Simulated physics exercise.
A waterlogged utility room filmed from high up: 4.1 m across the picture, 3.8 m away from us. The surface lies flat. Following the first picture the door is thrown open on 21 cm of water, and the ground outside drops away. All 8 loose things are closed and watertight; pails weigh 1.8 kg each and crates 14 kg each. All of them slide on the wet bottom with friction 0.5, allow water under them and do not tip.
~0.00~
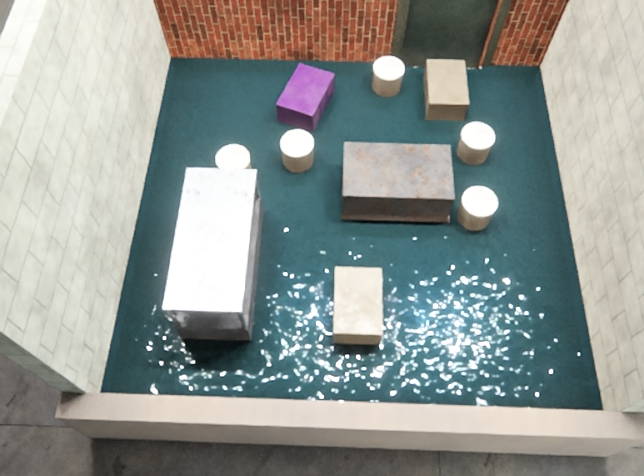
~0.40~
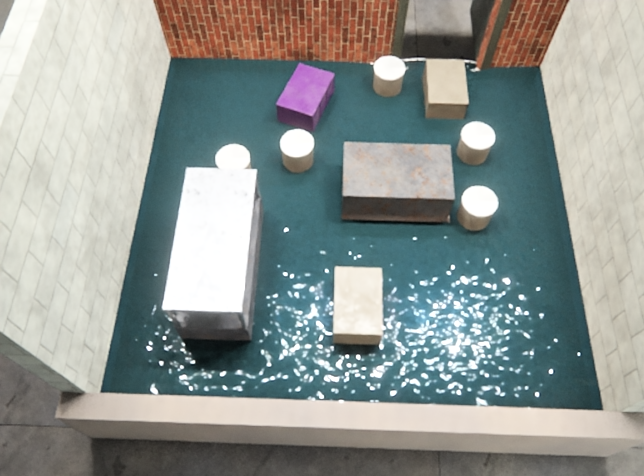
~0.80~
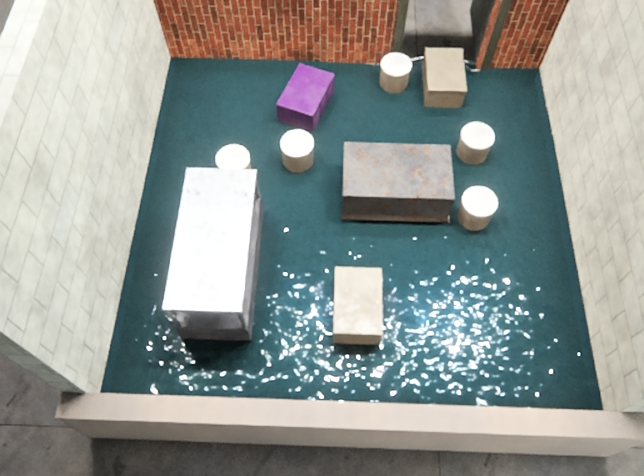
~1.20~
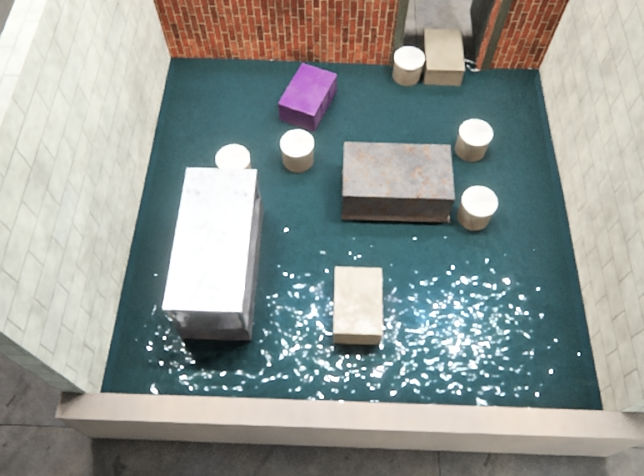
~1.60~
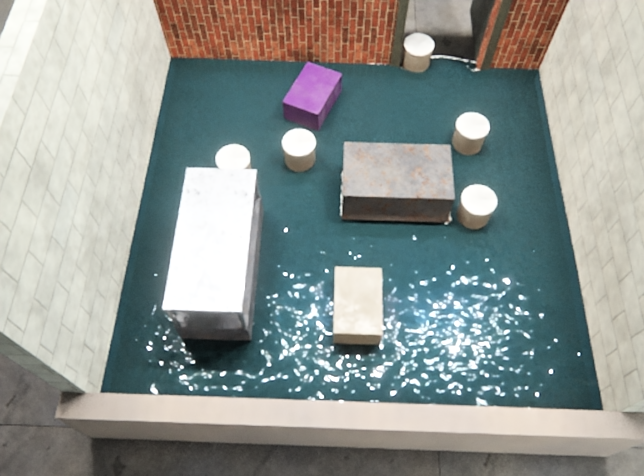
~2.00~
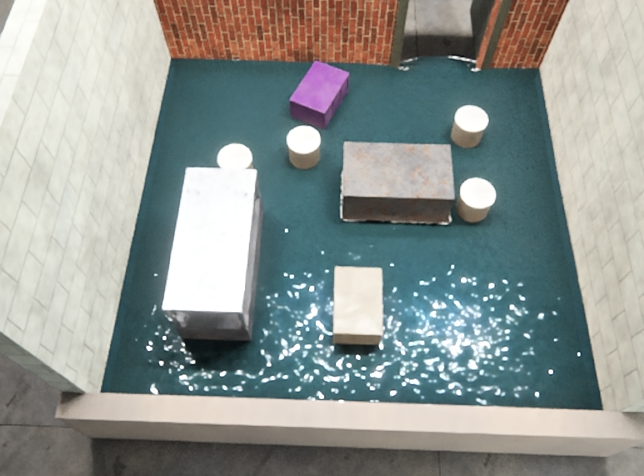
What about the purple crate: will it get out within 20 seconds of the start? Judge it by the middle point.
The purple crate makes it out.
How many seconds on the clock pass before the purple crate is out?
It should be at around 6.5 seconds.
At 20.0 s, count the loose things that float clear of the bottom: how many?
That would be 1 of them.
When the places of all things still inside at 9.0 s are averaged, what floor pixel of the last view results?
About (384, 155).
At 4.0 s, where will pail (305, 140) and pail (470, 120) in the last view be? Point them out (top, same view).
First near (346, 115), second near (471, 75).
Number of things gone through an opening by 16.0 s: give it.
The number is 6.
After 4.0 s the purple crate is near (372, 74), 0.7 m from its start, afloat; 2 of 8 are out; 6 afloat.
After 9.0 s the purple crate has gone out; 4 of 8 are out; 4 afloat.
After 16.0 s the purple crate has gone out; 6 of 8 are out; 2 afloat.
After 20.0 s the purple crate has gone out; 7 of 8 are out; 1 afloat.
